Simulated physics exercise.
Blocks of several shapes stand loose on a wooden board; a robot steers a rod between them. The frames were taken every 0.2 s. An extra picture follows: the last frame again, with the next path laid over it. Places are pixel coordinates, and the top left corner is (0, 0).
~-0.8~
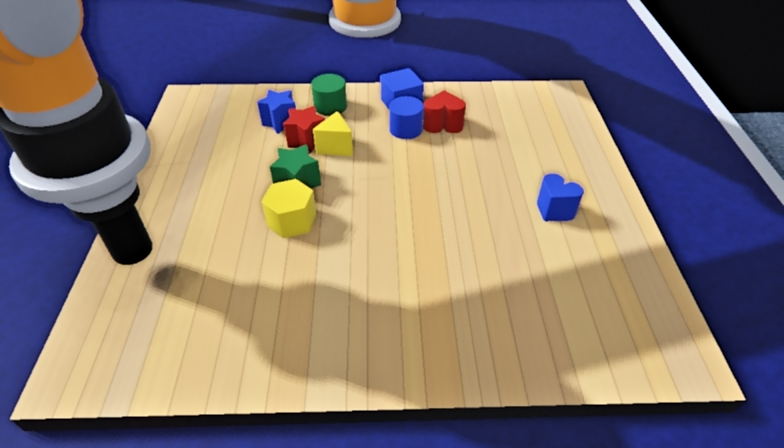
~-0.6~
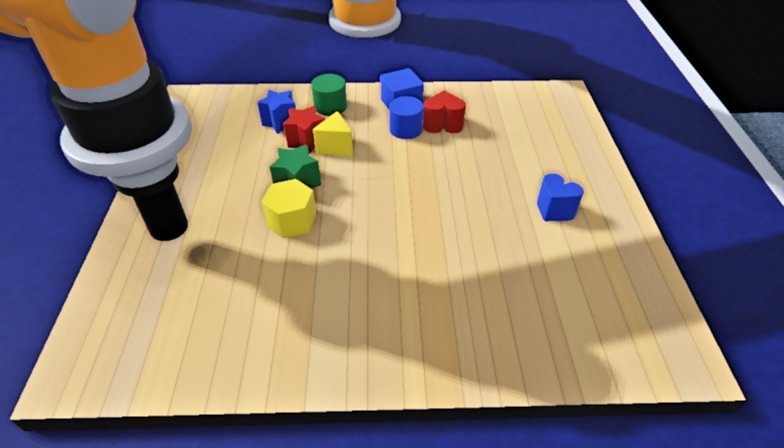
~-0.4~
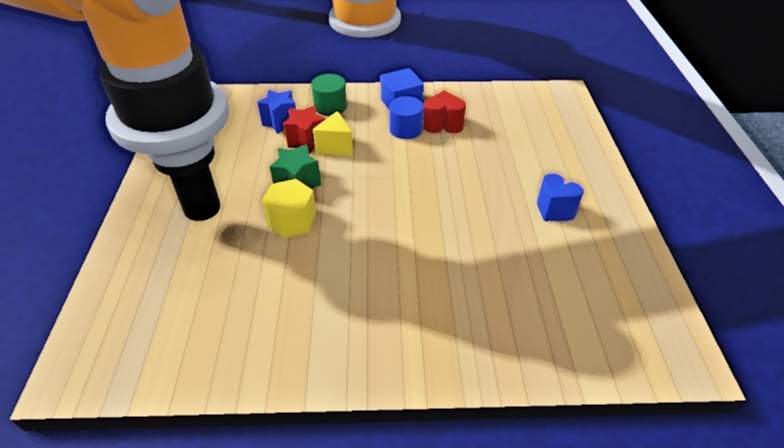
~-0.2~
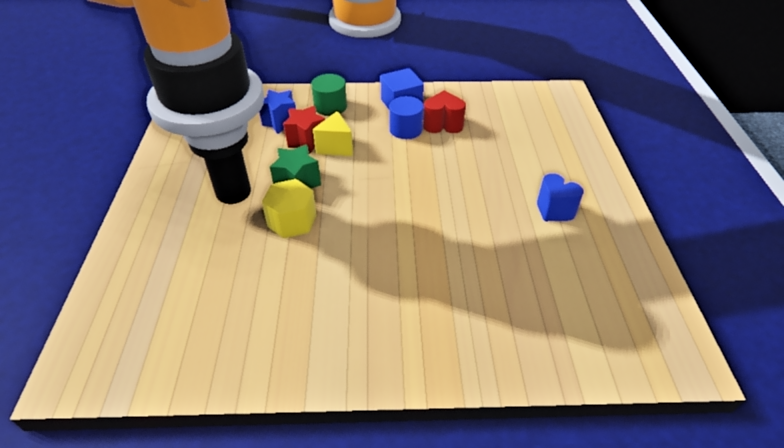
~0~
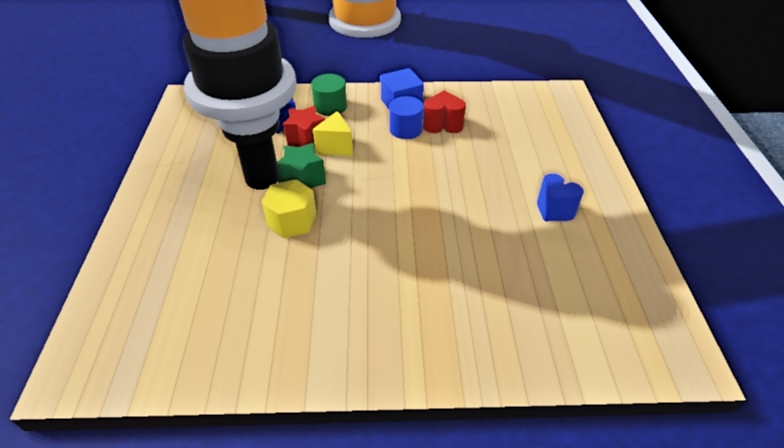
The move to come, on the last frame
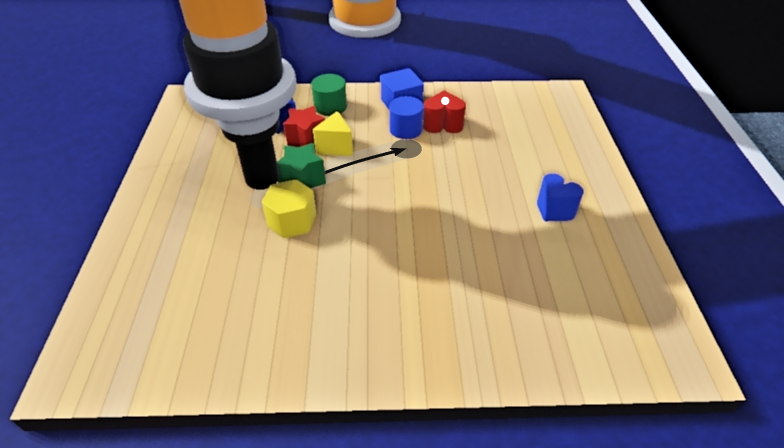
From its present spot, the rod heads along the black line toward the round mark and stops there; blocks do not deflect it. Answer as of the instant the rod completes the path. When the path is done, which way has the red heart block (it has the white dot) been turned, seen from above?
Bird's-eye view: Clockwise.
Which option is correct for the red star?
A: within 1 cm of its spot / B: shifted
The answer is A.
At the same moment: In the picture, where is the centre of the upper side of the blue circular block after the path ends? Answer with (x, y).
It ends at (420, 91).
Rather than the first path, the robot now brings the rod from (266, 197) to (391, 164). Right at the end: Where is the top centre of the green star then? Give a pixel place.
By then it is at (371, 124).
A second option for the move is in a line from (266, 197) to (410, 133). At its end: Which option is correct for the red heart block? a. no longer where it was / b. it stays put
I'll go with a - no longer where it was.
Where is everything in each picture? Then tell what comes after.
The first frame shows tip of the rod at (134, 252), middles of tops, green star at (293, 158), red star at (304, 117), yellow three-sided block at (334, 124), blue circular block at (406, 105), red heart block at (445, 101).
The second frame shows rod at (170, 229), nothing pushed.
The third frame shows rod at (203, 210), nothing pushed.
The fourth frame shows rod at (234, 194), nothing pushed.
The fifth frame shows rod at (263, 180), green star at (299, 156), red star at (304, 117), yellow three-sided block at (334, 124), blue circular block at (406, 105), red heart block at (445, 101).
The line goes from (266, 197) through (337, 168) to (406, 149); the dot is on the red heart block.
What follows on the original path. One third of the way, rod at (312, 160); green star at (337, 138), turned 20° clockwise; yellow three-sided block at (340, 119).
Two thirds of the way, rod at (360, 144); green star at (374, 119); yellow three-sided block at (361, 103), turned 15° anticlockwise.
At the end, rod at (407, 132); green star at (404, 106), turned 35° anticlockwise; red star unmoved; yellow three-sided block at (363, 100), turned 30° anticlockwise; blue circular block at (420, 91); red heart block at (456, 95), turned 55° clockwise.
